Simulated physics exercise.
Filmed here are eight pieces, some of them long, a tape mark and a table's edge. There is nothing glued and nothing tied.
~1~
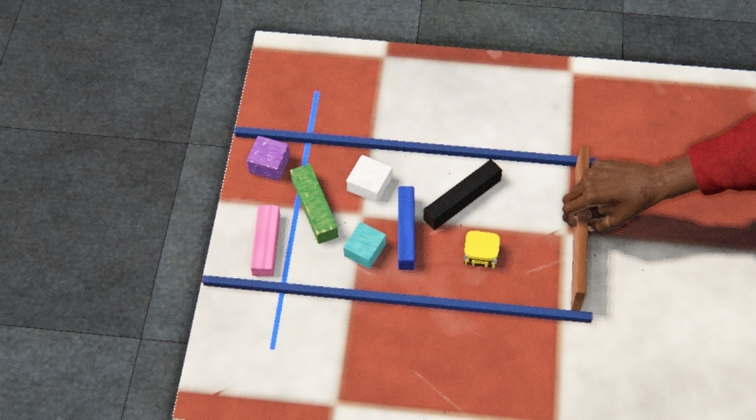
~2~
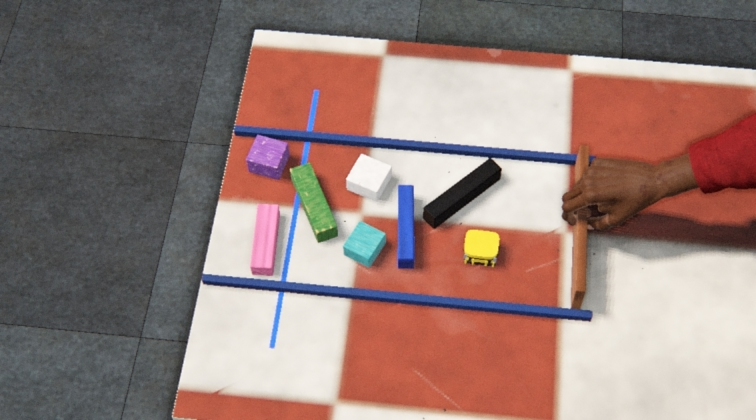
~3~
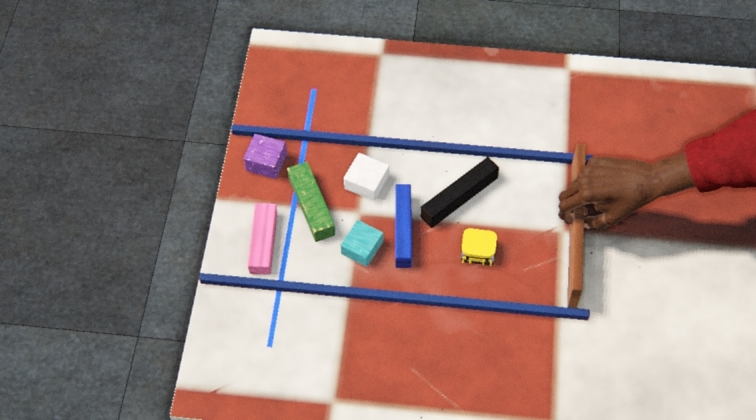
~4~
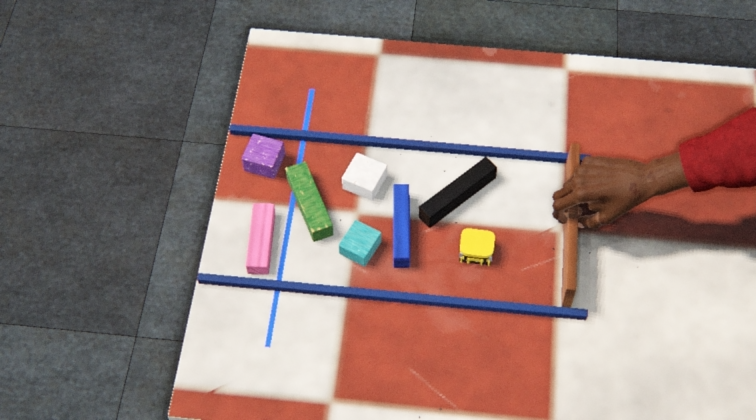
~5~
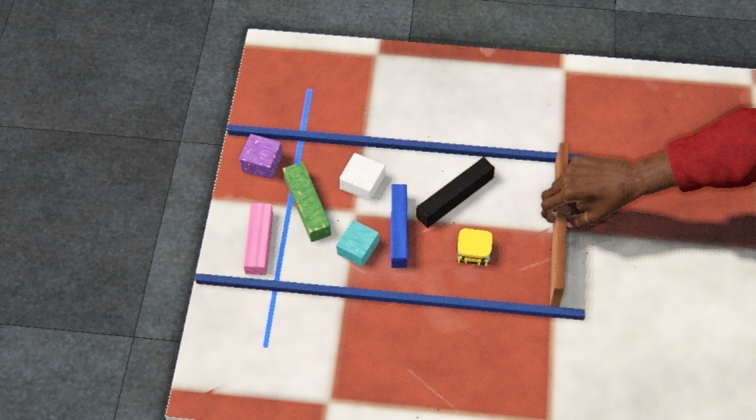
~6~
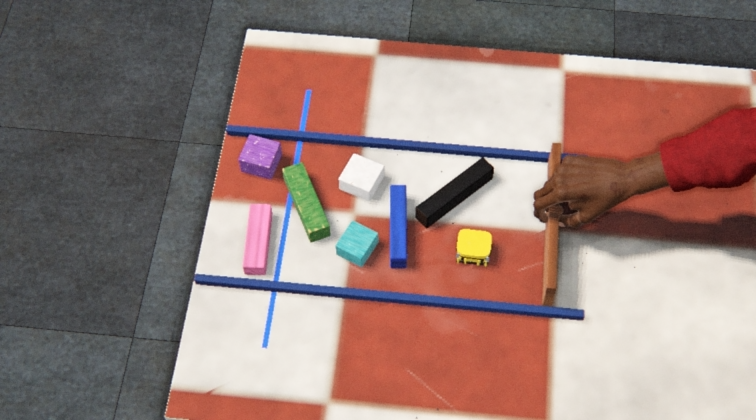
A red-and-white checked tabletop is seen from above at a slant, its left edge bordering a grey tiled floor. Between two dark blue rails lie a purple block, pink stick and green bar near a blue tape line at left, white and turquoise blocks and a blue stick mid-table, and a black stick and yellow piece further right. A hand in a red sleeve slides an upright brown board slowly leftward, the pieces staying put on the table, while the view drifts very slightly.
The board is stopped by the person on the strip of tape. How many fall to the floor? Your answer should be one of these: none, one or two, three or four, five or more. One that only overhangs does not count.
The count is one or two.
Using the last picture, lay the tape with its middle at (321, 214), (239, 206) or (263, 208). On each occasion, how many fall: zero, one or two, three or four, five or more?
Taking them in turn, zero; 5 or more; three or four.
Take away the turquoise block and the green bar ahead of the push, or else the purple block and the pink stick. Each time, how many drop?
First try 0, second try 0.
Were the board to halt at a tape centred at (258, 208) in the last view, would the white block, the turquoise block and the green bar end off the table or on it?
OK, so the white block stays where it is, the turquoise block comes off, and the green bar? It comes off.
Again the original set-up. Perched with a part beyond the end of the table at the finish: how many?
The overhang total is 1.
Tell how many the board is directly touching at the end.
2 of them.
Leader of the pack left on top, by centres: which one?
That's the green bar.
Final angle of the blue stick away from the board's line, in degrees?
Roughly 0° out of line.
Soon after, none off yet; purple block at rest near (261, 157); pink stick at rest near (258, 239); green bar at rest near (306, 202).
After that, none off yet; purple block at rest near (261, 157); pink stick at rest near (258, 239); green bar displaced a little near (294, 197).
And then, none off yet; purple block displaced a little near (244, 154); pink stick displaced a little near (222, 243); green bar displaced about its own width near (251, 193).
In the end, the number that fall off is one or two; gone, pink stick and purple block.
